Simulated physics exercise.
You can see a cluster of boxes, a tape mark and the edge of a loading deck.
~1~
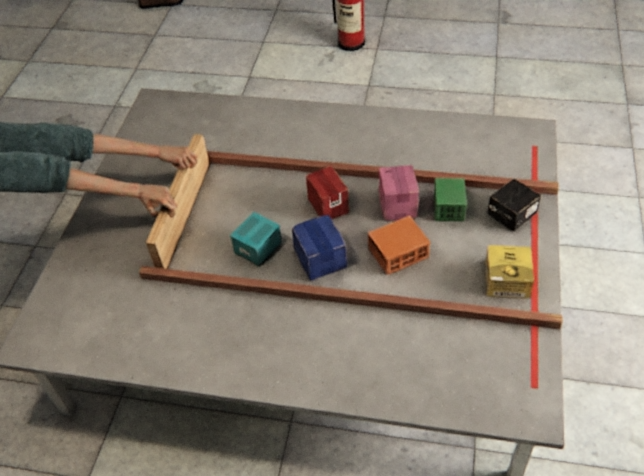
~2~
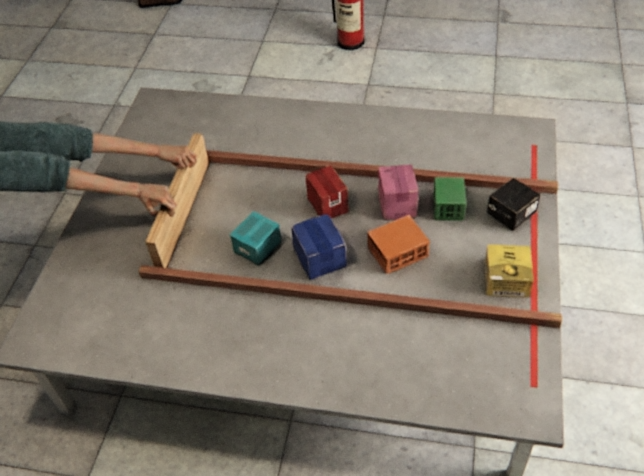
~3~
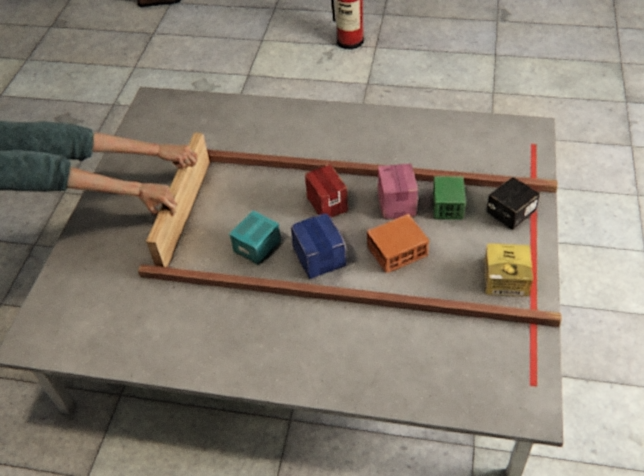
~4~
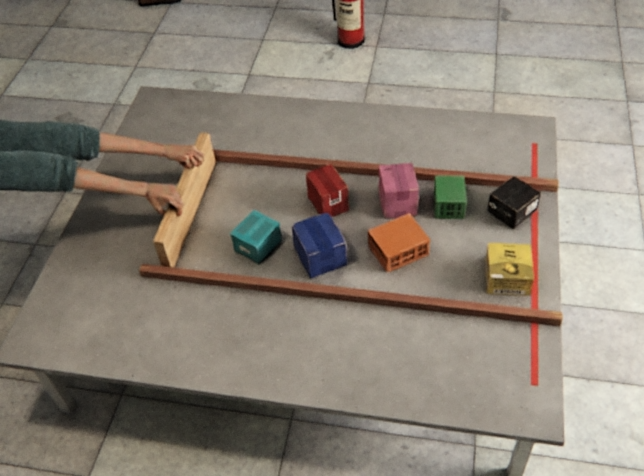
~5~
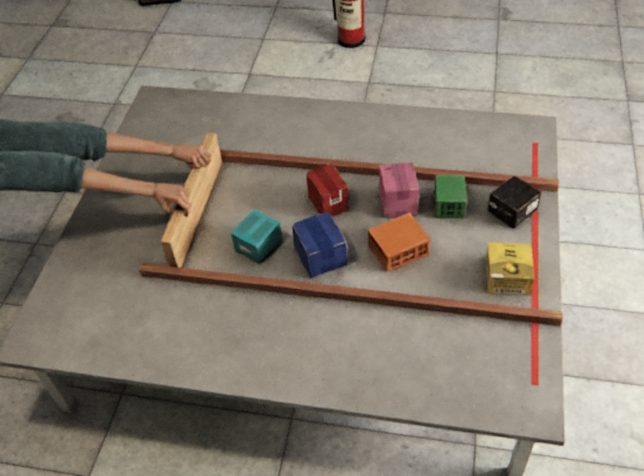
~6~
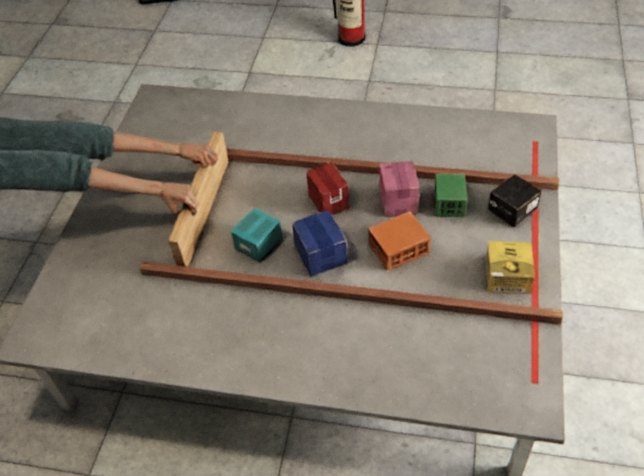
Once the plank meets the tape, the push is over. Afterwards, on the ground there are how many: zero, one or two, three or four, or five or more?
In the end, the drop-off count sits at five or above.
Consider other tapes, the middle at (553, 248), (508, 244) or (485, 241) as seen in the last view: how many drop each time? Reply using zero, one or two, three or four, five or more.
One after the other, the answers are at least five; five or more; 3 or 4.
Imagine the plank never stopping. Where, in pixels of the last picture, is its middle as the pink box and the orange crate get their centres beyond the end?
Pink box over the end: About (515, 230). Orange crate over the end: About (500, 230).
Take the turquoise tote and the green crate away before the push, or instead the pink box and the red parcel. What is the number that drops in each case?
Going first to second: 4 and 4.
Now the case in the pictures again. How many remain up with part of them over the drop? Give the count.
The number is 2.
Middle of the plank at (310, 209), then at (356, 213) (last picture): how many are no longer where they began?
The number moved is 4 and then 5.
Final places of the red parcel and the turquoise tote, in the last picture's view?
Listed as asked: First (553, 223), and then (555, 262).
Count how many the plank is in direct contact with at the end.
That number would be 2.
Soon after, none off yet; black parcel at rest near (514, 200); yellow box at rest near (509, 267); green crate at rest near (450, 195).
Then, none off yet; black parcel moved about its own width near (541, 200); yellow box moving near (514, 267); green crate moved about its own width near (500, 196).
At rest, the number that fall off is five or more; fallen, blue box, pink box, orange crate, green crate, yellow box and black parcel.
